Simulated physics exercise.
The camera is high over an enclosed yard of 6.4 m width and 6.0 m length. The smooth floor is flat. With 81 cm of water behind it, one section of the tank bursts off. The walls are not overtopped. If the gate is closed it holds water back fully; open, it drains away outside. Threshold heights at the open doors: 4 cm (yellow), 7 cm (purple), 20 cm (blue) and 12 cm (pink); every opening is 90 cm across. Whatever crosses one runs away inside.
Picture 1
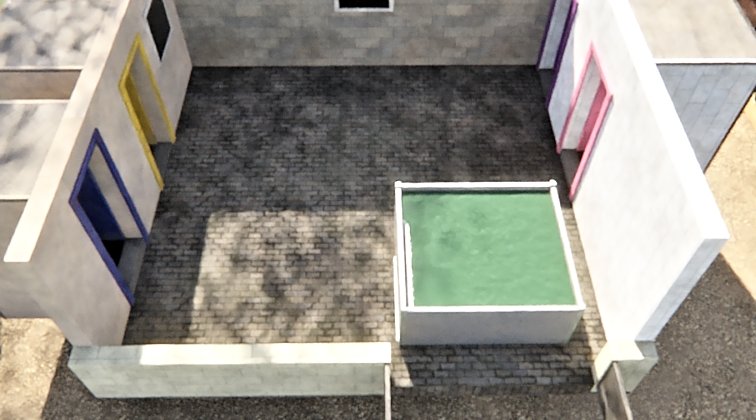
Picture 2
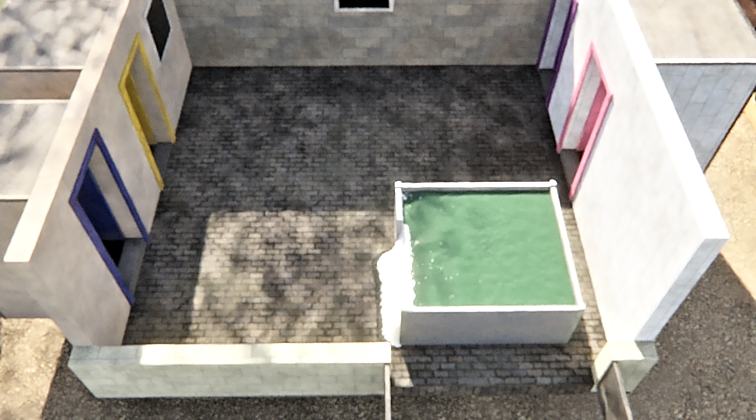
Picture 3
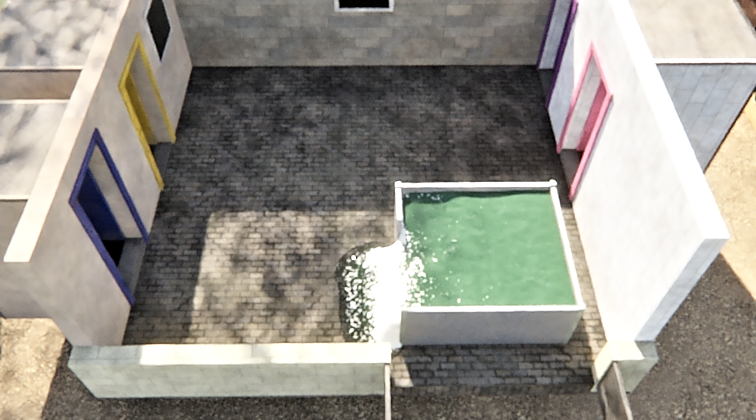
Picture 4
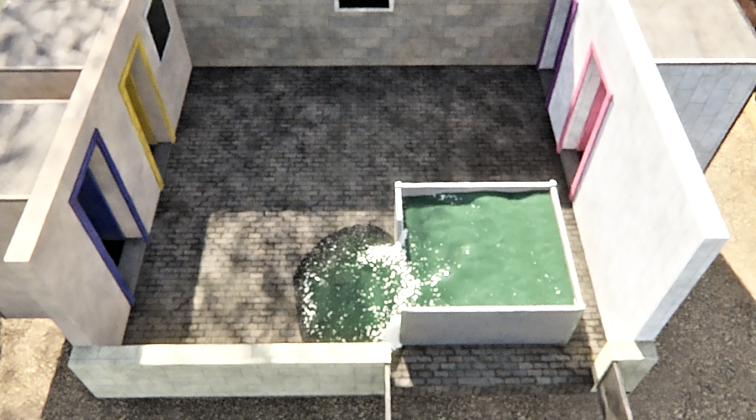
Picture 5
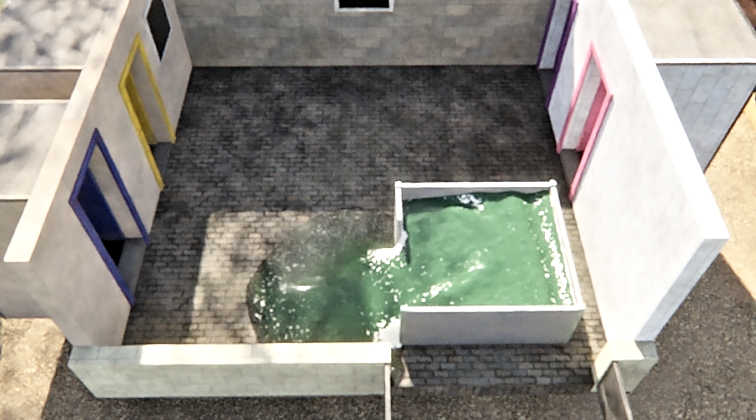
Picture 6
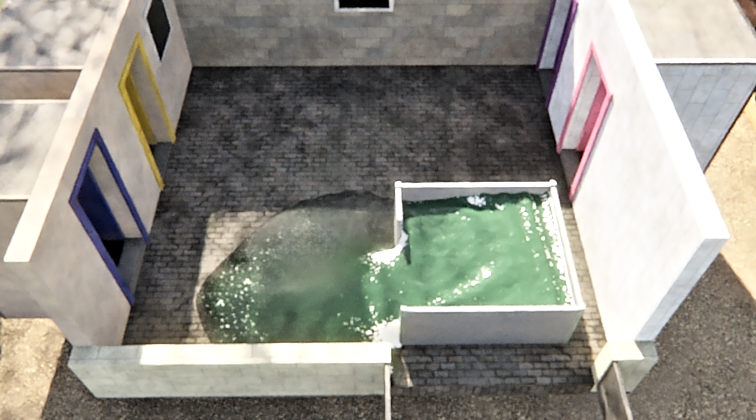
Green water pours from the left side of a white tank and spreads across the paved yard.
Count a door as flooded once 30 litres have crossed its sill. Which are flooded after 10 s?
Door by door: At the yellow door it goes over the limit; at the purple door it passes the limit; at the blue door it passes the limit; at the pink door it keeps below the limit.
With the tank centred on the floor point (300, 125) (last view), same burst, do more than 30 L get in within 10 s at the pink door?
Then: Pink under.
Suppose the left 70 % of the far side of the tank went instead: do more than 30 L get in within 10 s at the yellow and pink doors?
Then: Yellow over, pink under.
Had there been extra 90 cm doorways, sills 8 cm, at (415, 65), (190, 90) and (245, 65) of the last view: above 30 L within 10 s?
In that order: Not over, past it, above.
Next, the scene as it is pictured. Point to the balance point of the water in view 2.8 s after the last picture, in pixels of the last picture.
Near (301, 249).
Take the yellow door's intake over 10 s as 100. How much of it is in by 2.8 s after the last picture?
Some 45 per cent by then.
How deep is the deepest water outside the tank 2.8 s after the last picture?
Roughly 34 cm.
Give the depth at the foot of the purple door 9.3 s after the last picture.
Some 15.0 cm.
Then, 0.7 s after the last picture water covers 30 % of the floor and is deepest (58 cm) near (116, 371); yellow door not reached, purple door not reached, blue door 32 cm at the sill, 9 L in, pink door not reached.
Then, 1.5 s after the last picture water covers 35 % of the floor and is deepest (52 cm) near (136, 345); yellow door 13 cm at the sill, 6 L in, purple door not reached, blue door 37 cm at the sill, 56 L in, pink door not reached.
Then, 2.8 s after the last picture water covers 50 % of the floor and is deepest (34 cm) near (193, 68); yellow door 11 cm at the sill, 53 L in, purple door not reached, blue door 29 cm at the sill, 137 L in, pink door not reached.
Then, 5.3 s after the last picture water covers 80 % of the floor and is deepest (21 cm) near (221, 74); yellow door 8 cm at the sill, 92 L in, purple door 14 cm at the sill, 5 L in, blue door 16 cm at the sill, 154 L in, pink door not reached.
Then, 9.3 s after the last picture water covers 95 % of the floor and is deepest (16 cm) near (523, 66); yellow door 8 cm at the sill, 119 L in, purple door 15 cm at the sill, 160 L in, blue door 7 cm at the sill, 154 L in, pink door 10 cm at the sill, 0 L in.
